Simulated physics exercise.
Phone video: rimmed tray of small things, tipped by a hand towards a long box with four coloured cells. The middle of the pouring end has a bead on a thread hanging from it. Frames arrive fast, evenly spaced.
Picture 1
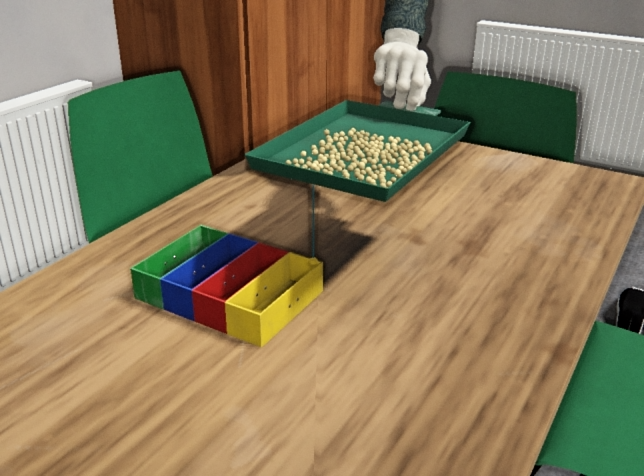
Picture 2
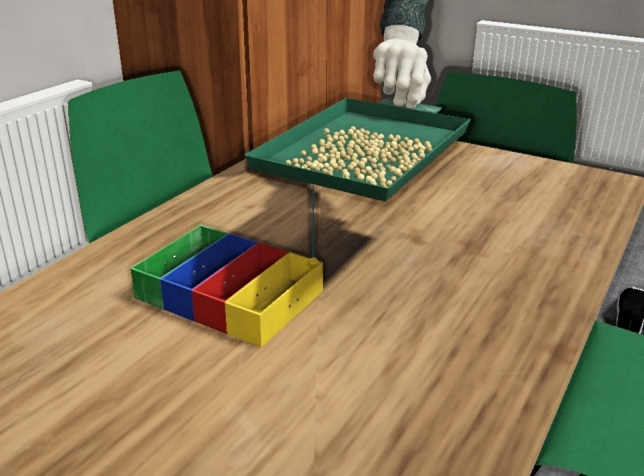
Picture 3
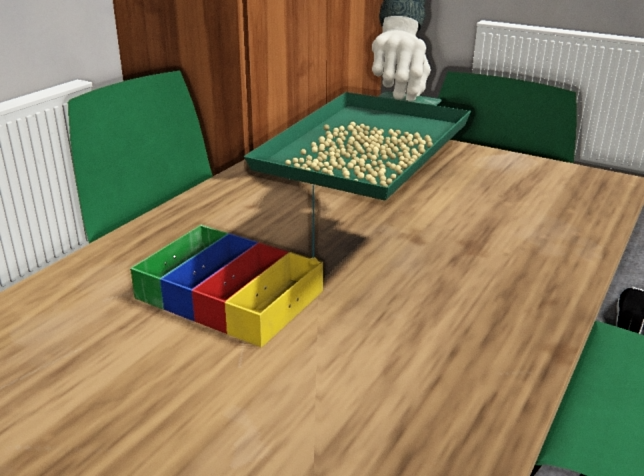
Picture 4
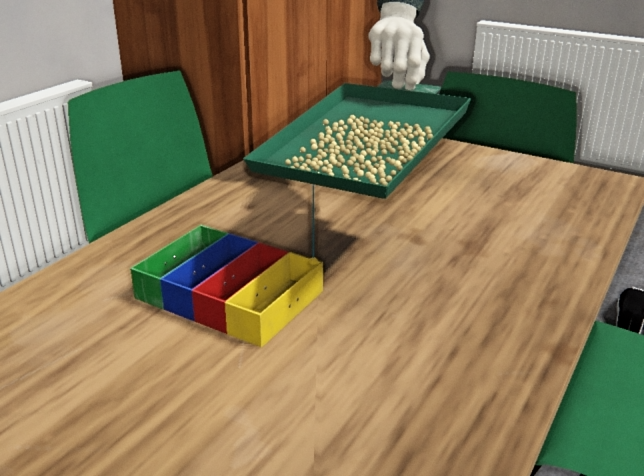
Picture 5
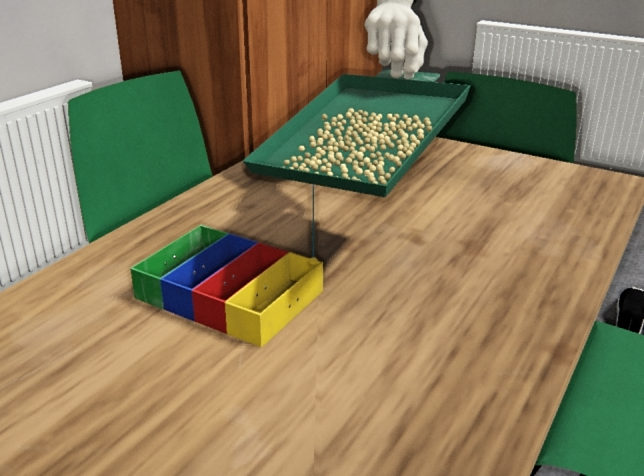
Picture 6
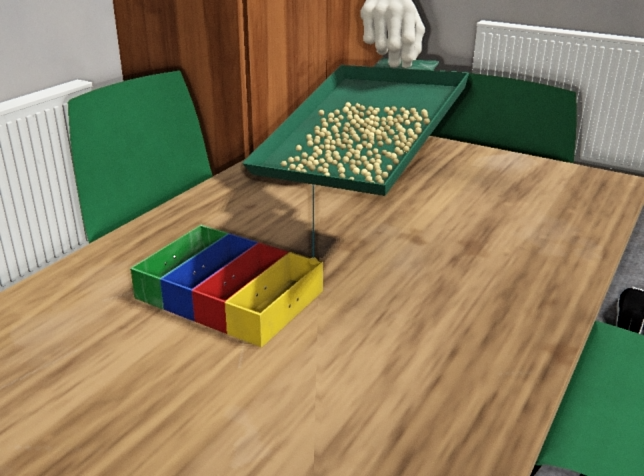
A pale hand in a dark sleeve grips the far edge of a green rimmed tray of small beige beans, seen from a fixed, raised view over a wooden table with green chairs. A box with green, blue, red and yellow cells sits below at left. The tray starts still, then its far side lifts gradually, and the beans shift slightly towards the near edge.
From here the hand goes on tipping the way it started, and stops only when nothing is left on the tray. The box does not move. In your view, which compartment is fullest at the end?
Fullest: The red compartment.
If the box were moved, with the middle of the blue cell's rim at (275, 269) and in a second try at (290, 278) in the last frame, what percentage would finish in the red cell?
First placement: Some 10 %; second placement: Some 0 %.
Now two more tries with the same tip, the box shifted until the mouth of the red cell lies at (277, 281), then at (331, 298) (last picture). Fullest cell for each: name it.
It would be blue the first time and the green cell the second time.
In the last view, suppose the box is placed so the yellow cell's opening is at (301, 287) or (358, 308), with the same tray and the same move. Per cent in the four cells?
First 100 %, then 60 %.
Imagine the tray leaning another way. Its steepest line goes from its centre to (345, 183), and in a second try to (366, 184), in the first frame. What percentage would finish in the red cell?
Roughly 0 per cent, and 0 per cent.
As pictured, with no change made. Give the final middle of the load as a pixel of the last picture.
I'd place the middle at about (245, 298).
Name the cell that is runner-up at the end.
Second: The yellow cell.
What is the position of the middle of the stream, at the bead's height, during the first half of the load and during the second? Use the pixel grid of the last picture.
Around (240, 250) at first; around (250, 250) after that.
Soon, tray tipped steeply; nearly all on the tray; a stray few in the yellow cell; a stray few in the red cell; a stray few in the blue cell; a stray few falling or outside the box.
A while on, tray tipped right over; about a quarter on the tray; about a third in the red cell; a small part in the yellow cell; a small part in the blue cell; a stray few in the green cell; about a quarter falling or outside the box.
Towards the end, tray tipped past a quarter turn; about two thirds in the red cell; about a quarter in the yellow cell; a small part in the blue cell; a stray few in the green cell; a stray few falling or outside the box.
Finally, tray tipped past a quarter turn; about two thirds in the red cell; about a quarter in the yellow cell; a small part in the blue cell; a stray few in the green cell; a stray few outside the box.
